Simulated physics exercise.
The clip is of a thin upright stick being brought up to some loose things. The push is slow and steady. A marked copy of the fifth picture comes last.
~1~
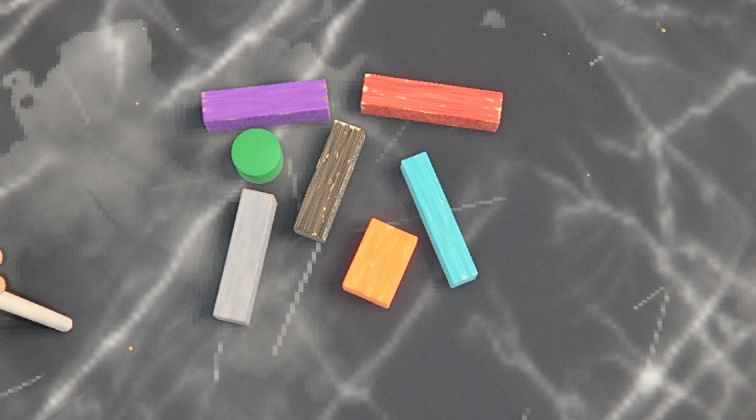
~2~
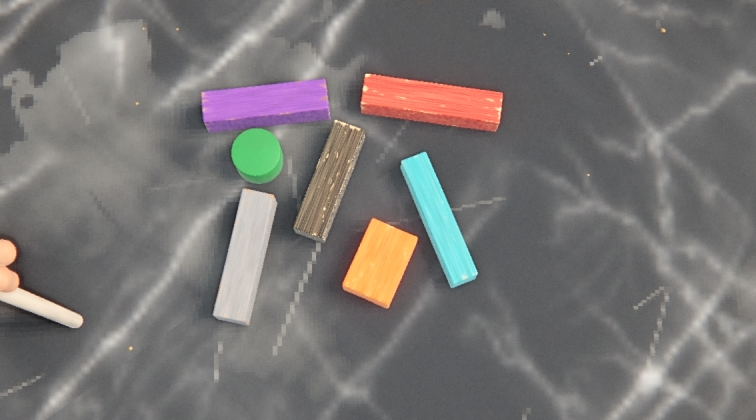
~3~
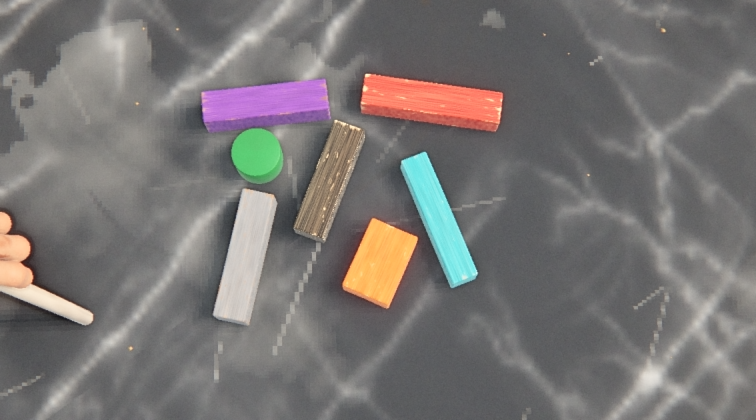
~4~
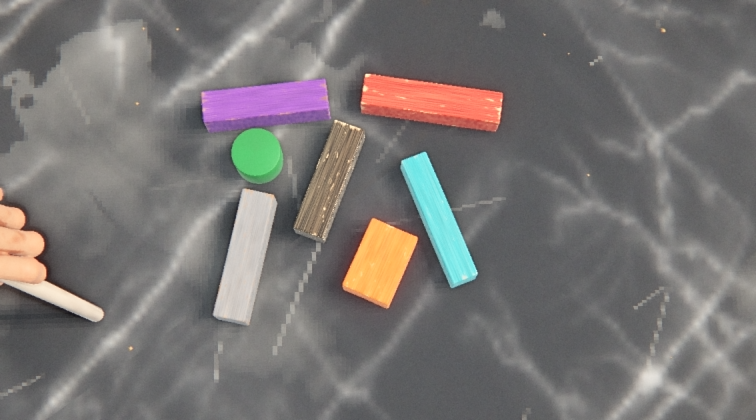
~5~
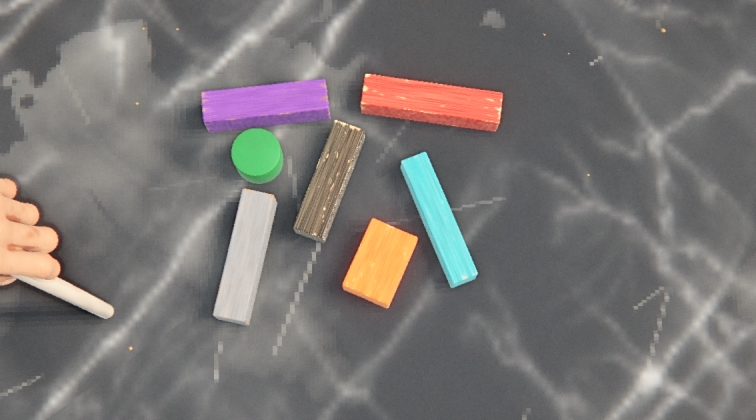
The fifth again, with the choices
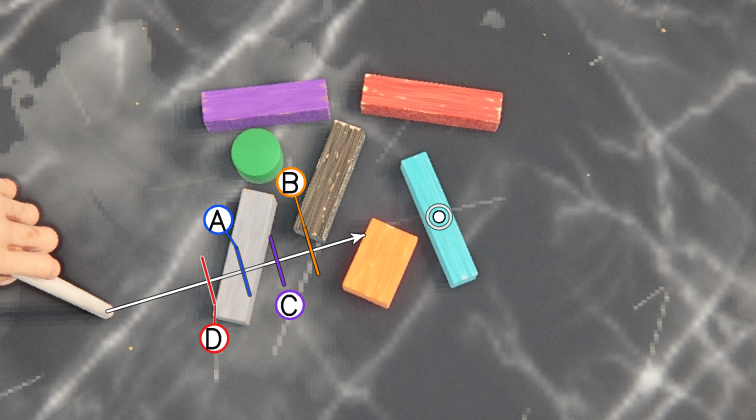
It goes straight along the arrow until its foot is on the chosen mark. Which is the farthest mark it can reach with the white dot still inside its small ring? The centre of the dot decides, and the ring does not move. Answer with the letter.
At B, and not beyond.
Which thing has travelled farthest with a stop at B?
It is the grey bar.
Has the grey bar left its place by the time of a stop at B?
Yes.
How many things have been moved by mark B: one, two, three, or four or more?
In all, three.
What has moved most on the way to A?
It is the grey bar.
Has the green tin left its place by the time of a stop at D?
No.
On the marked copy, A at (243, 271); B at (311, 251); C at (277, 261); D at (209, 281); the arrow from (107, 312) to (364, 235); the white dot at (439, 216).
Following B. Soon after the start, foot of the stick (183, 289).
Later, foot of the stick (257, 267); grey bar (276, 251).
In the end, foot of the stick (311, 251); grey bar (320, 226); black bar (351, 157); the dot is still in its ring.
As for the rest, A keeps the dot in but is short; C keeps the dot in but is short; D keeps the dot in but is short.
